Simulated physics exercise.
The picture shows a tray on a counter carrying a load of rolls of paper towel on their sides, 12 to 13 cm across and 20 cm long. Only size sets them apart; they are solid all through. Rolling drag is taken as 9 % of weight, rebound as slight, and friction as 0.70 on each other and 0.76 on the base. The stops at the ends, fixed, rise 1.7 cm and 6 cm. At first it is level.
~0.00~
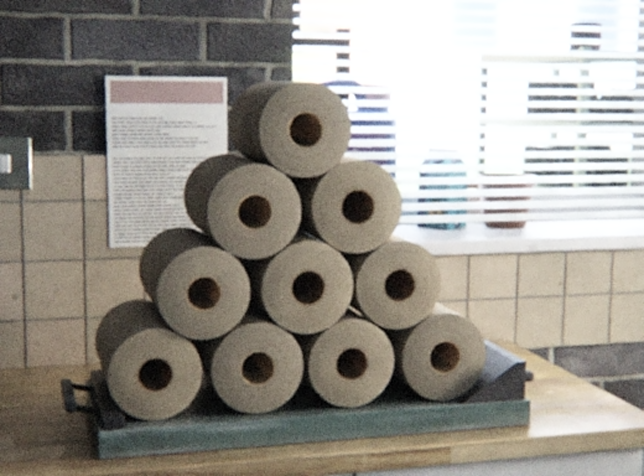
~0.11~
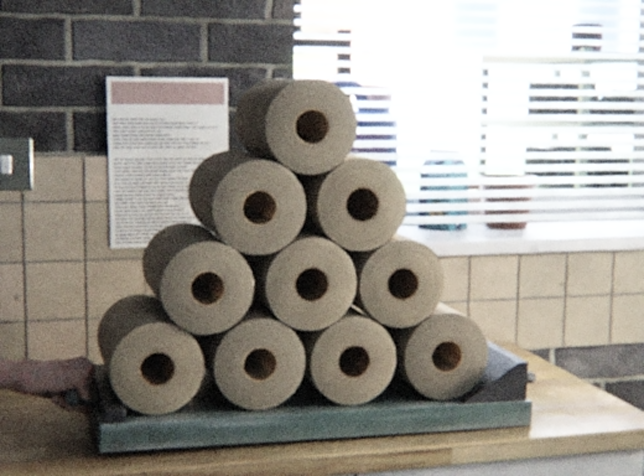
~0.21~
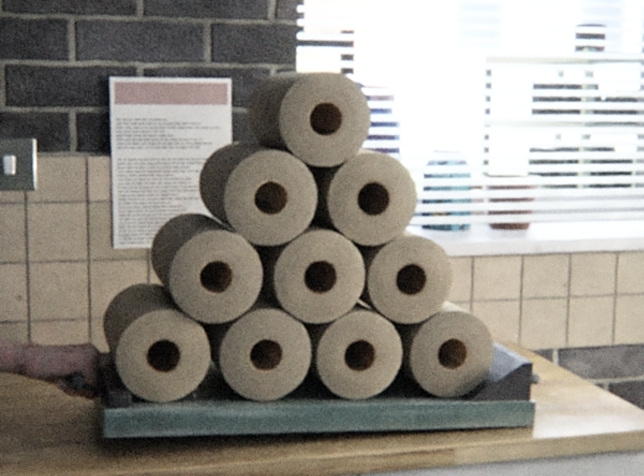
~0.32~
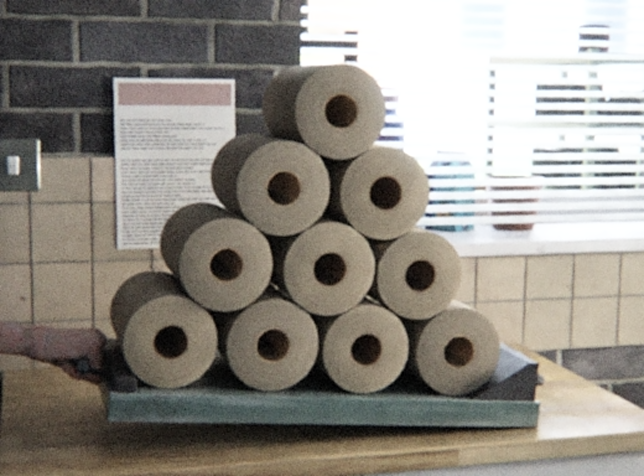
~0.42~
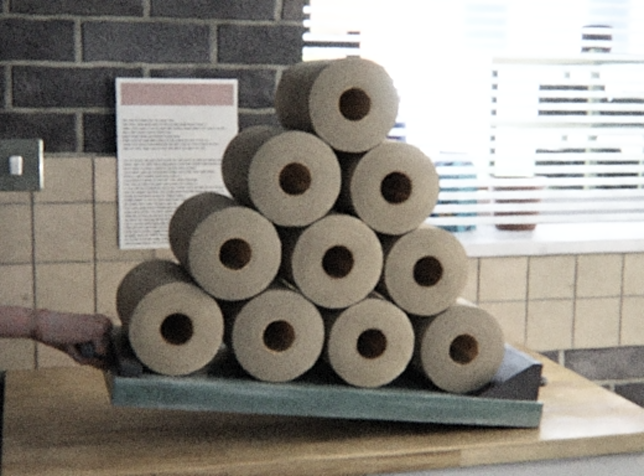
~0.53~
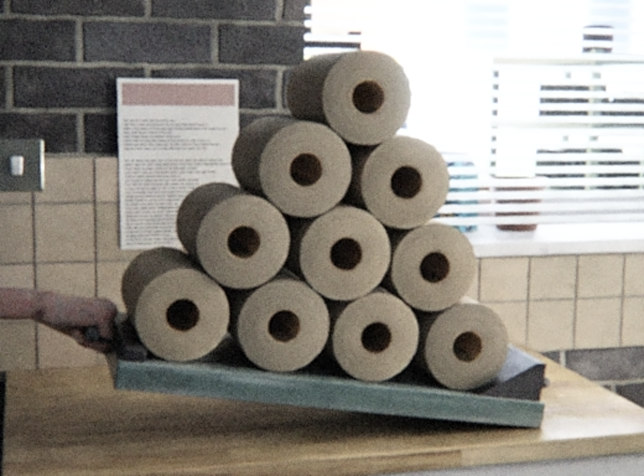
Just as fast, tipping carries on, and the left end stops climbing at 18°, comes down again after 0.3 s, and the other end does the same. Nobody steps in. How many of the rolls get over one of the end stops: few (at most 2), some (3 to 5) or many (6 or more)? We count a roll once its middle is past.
Few; the total comes to 0.
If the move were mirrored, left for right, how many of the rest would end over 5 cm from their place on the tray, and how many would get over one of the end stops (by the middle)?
Shift count 0, out count 0.
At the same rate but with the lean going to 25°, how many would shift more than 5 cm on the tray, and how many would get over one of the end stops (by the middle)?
Shifted 4, out 3.
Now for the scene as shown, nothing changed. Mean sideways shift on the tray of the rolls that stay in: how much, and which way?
They end up about 0 cm further right on average.
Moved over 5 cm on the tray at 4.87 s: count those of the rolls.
0.
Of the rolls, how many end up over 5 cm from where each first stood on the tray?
Altogether that makes 0.
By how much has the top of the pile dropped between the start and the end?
Around 0 centimetres.
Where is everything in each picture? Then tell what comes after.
In the first frame, 10 rolls, 4 on the base, highest (306, 130); left lip (1.7 cm) (114, 417); right wedge (6 cm) (520, 362).
The second frame shows left end up 1°; stops (115, 410) and (522, 363); pile unchanged.
The third frame shows left end up 3°; stops (120, 396) and (527, 363); pile unchanged.
The fourth frame shows left end up 5°; stops (126, 380) and (533, 363); pile unchanged.
The fifth frame shows left end up 7°; stops (131, 365) and (538, 363); pile unchanged; bottom ones (177, 330) (279, 336) (372, 344) (464, 350).
The sixth frame shows left end up 9°; stops (136, 349) and (541, 363); pile unchanged.
By 2.27 s, left end up 2°; 0 now displaced over 5 cm; not one over the end stops.
By 3.78 s, right end up 18°; 0 now displaced over 5 cm; not one over the end stops.
By 4.87 s, tray level; 0 now displaced over 5 cm; not one over the end stops.
All still by 5.3 s, 0 moved over 5 cm; not one over the end stops; top of the pile 44 cm high, from 45 cm.
